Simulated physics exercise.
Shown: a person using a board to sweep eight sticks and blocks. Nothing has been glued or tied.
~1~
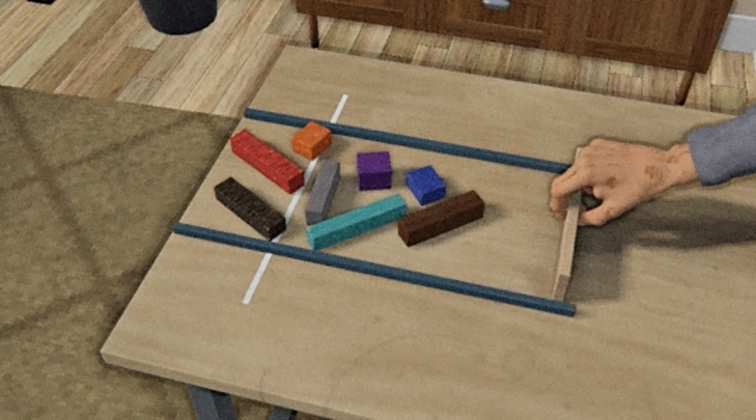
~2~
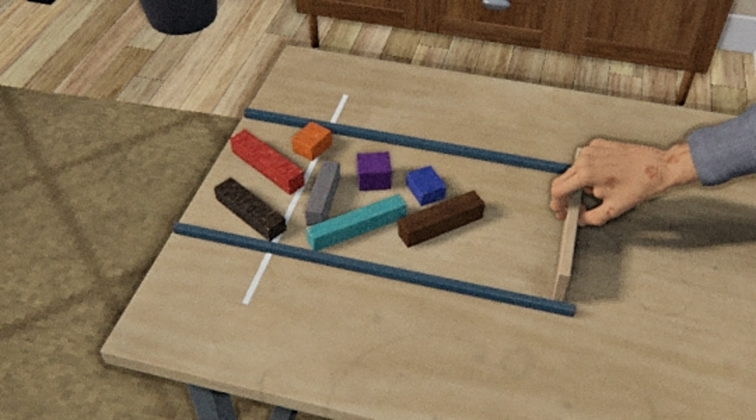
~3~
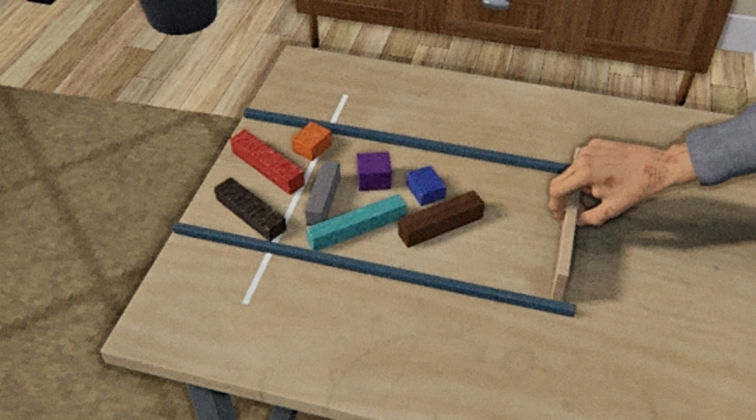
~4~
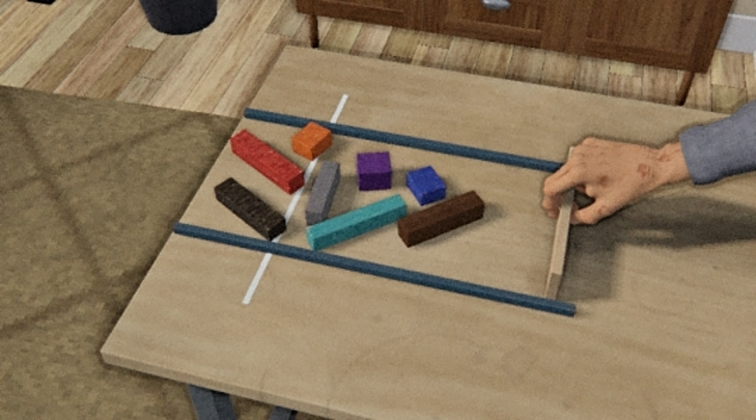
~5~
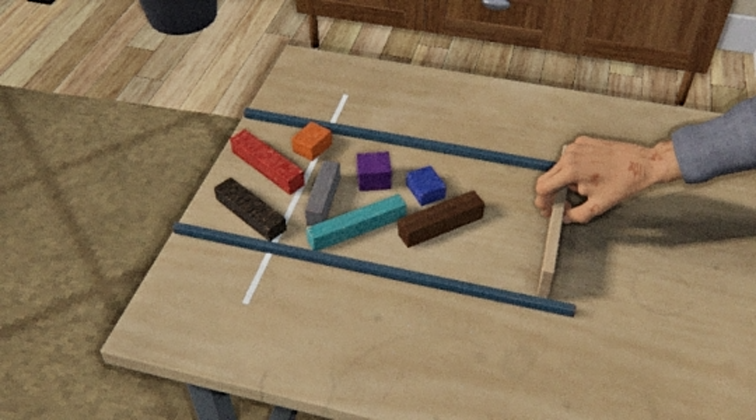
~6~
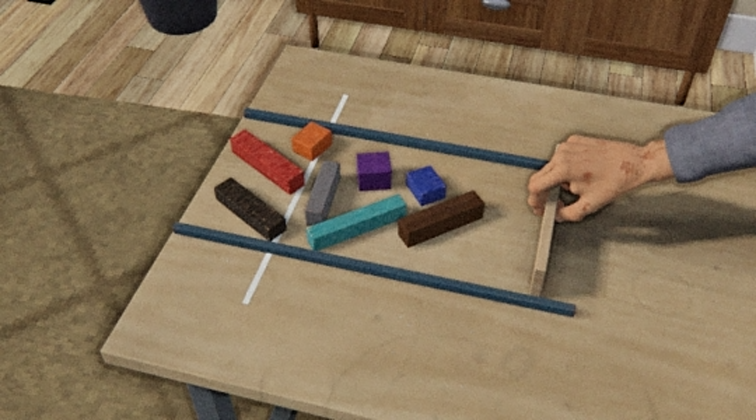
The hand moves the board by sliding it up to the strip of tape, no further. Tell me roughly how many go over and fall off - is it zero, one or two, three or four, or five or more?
I expect not one of them will drop off.
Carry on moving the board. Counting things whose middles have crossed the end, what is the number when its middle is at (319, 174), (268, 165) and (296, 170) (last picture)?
0, 2 and 0.
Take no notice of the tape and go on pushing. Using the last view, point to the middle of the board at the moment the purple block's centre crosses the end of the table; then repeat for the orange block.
I'd put it close to (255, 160), and close to (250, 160) for the other one.
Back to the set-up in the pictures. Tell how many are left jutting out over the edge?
2.
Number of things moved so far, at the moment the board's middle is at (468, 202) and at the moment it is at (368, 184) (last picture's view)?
It comes to 1 for the first spot, 6 for the other.
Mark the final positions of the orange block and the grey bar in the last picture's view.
One ends up near (282, 132) and the other near (242, 181).
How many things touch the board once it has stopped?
At rest, 2 are in contact.
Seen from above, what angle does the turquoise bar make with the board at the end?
Angle: Around 0°.
Early on, none off yet; red bar at rest near (267, 161); black bar at rest near (250, 208); orange block at rest near (312, 141).
Finally, the number that fall off is zero.
